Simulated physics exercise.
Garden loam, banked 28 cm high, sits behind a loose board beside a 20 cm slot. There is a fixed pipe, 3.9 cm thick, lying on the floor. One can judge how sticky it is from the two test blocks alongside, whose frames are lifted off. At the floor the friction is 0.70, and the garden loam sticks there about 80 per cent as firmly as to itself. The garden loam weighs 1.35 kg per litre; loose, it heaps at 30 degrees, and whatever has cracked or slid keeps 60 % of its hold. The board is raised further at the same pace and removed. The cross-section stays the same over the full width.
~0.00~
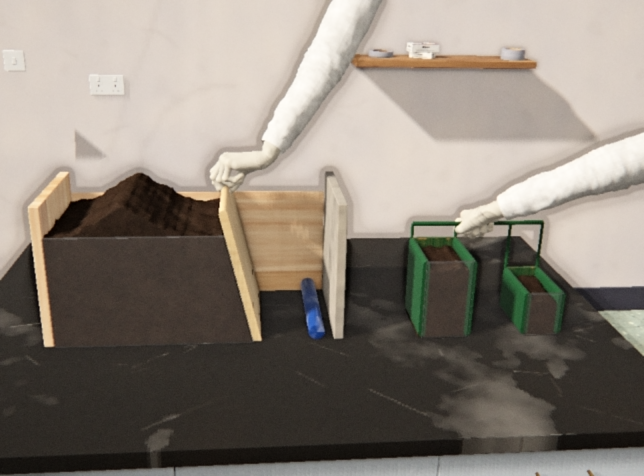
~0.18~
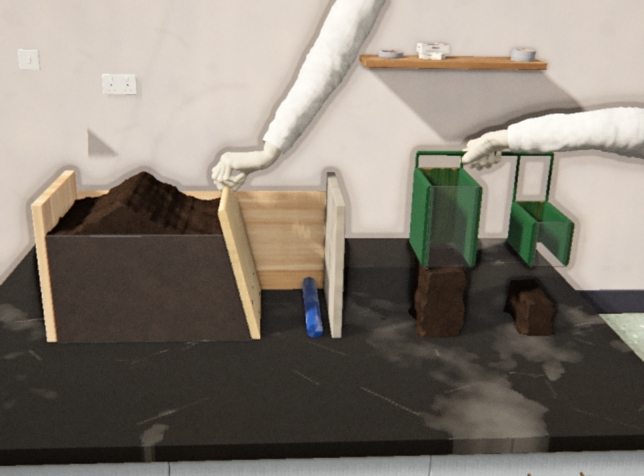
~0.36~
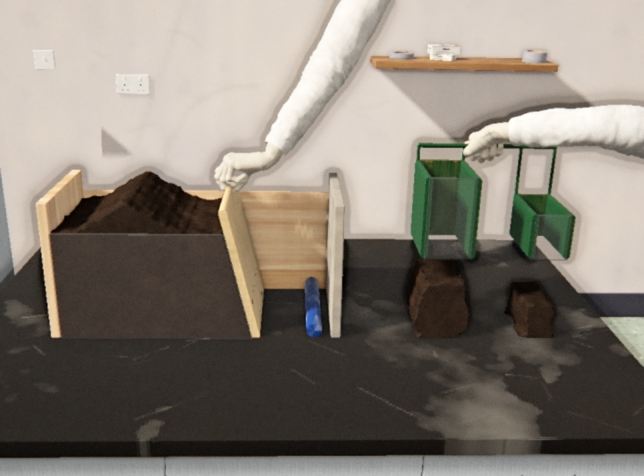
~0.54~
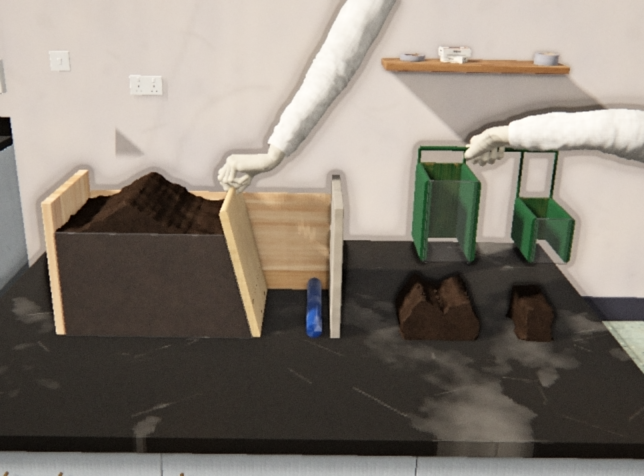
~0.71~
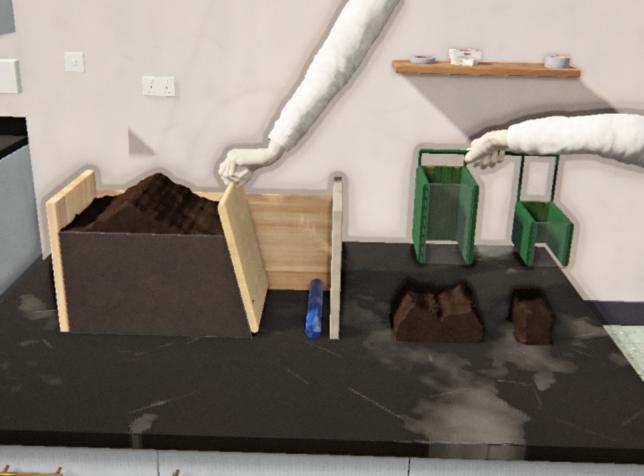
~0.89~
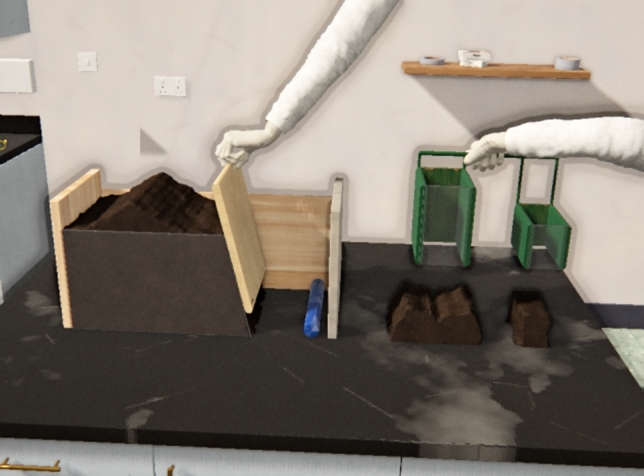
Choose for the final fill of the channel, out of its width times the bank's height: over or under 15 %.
Choice: Over.
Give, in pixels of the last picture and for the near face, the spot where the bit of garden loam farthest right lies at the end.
Position: About (287, 326).
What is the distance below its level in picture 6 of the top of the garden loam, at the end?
The gap comes to about 2.5 centimetres.
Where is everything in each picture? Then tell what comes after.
In the first picture, top of the board at (224, 235), not yet moved; top of the garden loam at (129, 209); blocks stand 18 cm, 9.2 cm (left to right).
In the second picture, top of the board at (223, 234), not yet moved; top of the garden loam at (130, 208); blocks stand 18 cm, 9.1 cm (left to right).
In the third picture, top of the board at (224, 234), not yet moved; top of the garden loam at (132, 207); blocks stand 15 cm, 9.1 cm (left to right).
In the fourth picture, top of the board at (224, 234), not yet moved; top of the garden loam at (135, 207); blocks stand 11 cm, 9.1 cm (left to right).
In the fifth picture, top of the board at (223, 228), moved 2.0 cm; top of the garden loam at (137, 207); blocks stand 9.9 cm, 9.1 cm (left to right).
In the sixth picture, top of the board at (217, 207), moved 7.2 cm; top of the garden loam at (138, 206); blocks stand 9.6 cm, 9.1 cm (left to right).
After 1.21 s, the face still stands, with nothing on top of the pipe; the channel is 0 % full.
After 1.58 s, the face still stands, with nothing on top of the pipe; the channel is 0 % full.
After 1.95 s, the fallen stuff reaches 14 % of the way across, with nothing on top of the pipe; the channel is 5 % full.
After 2.32 s, the fallen stuff reaches 45 % of the way across, with nothing on top of the pipe; the channel is 20 % full.
After 2.49 s, at the end, the fallen stuff reaches 46 % of the way across, with nothing on top of the pipe; the channel is 21 % full.
